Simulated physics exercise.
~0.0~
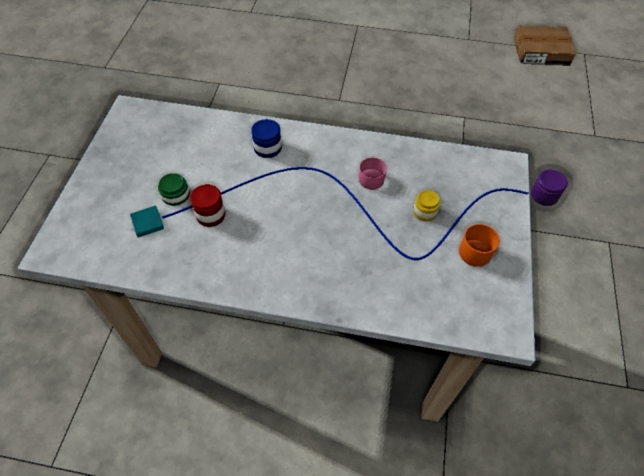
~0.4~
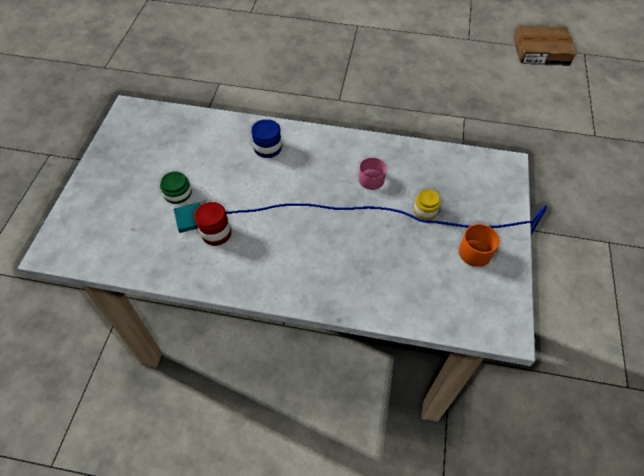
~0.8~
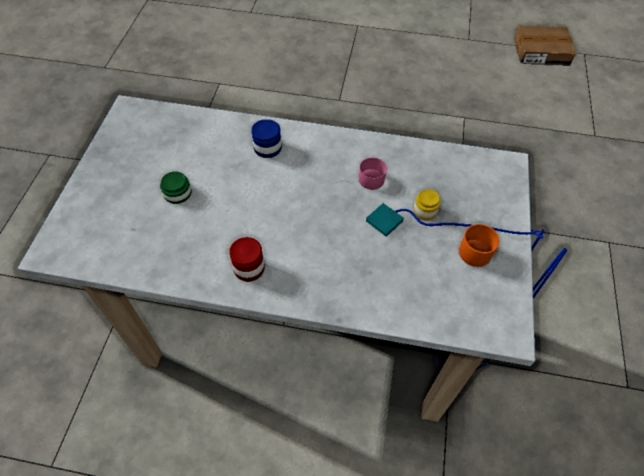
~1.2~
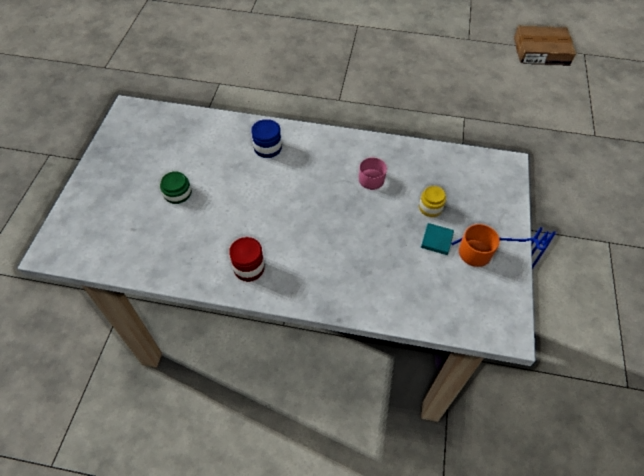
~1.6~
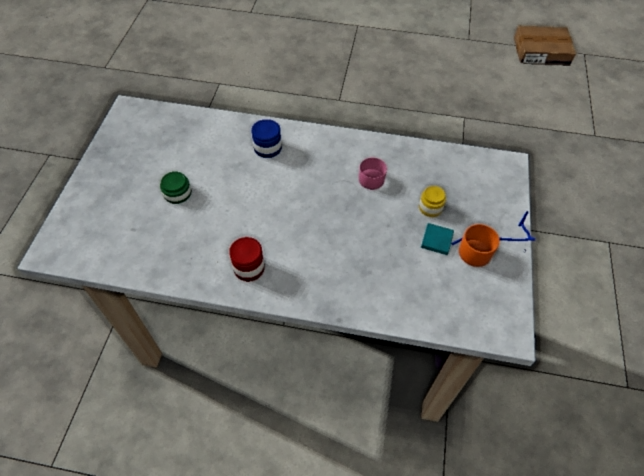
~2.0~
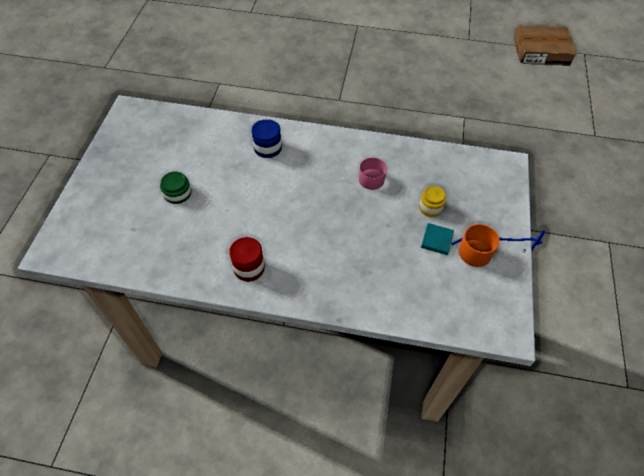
On a pale table, a purple cylinder tied by a blue cord to a teal square dropped off the right edge, dragging the square rightward and shoving a red can aside, until the square stopped beside an orange mug with the cord hanging over.
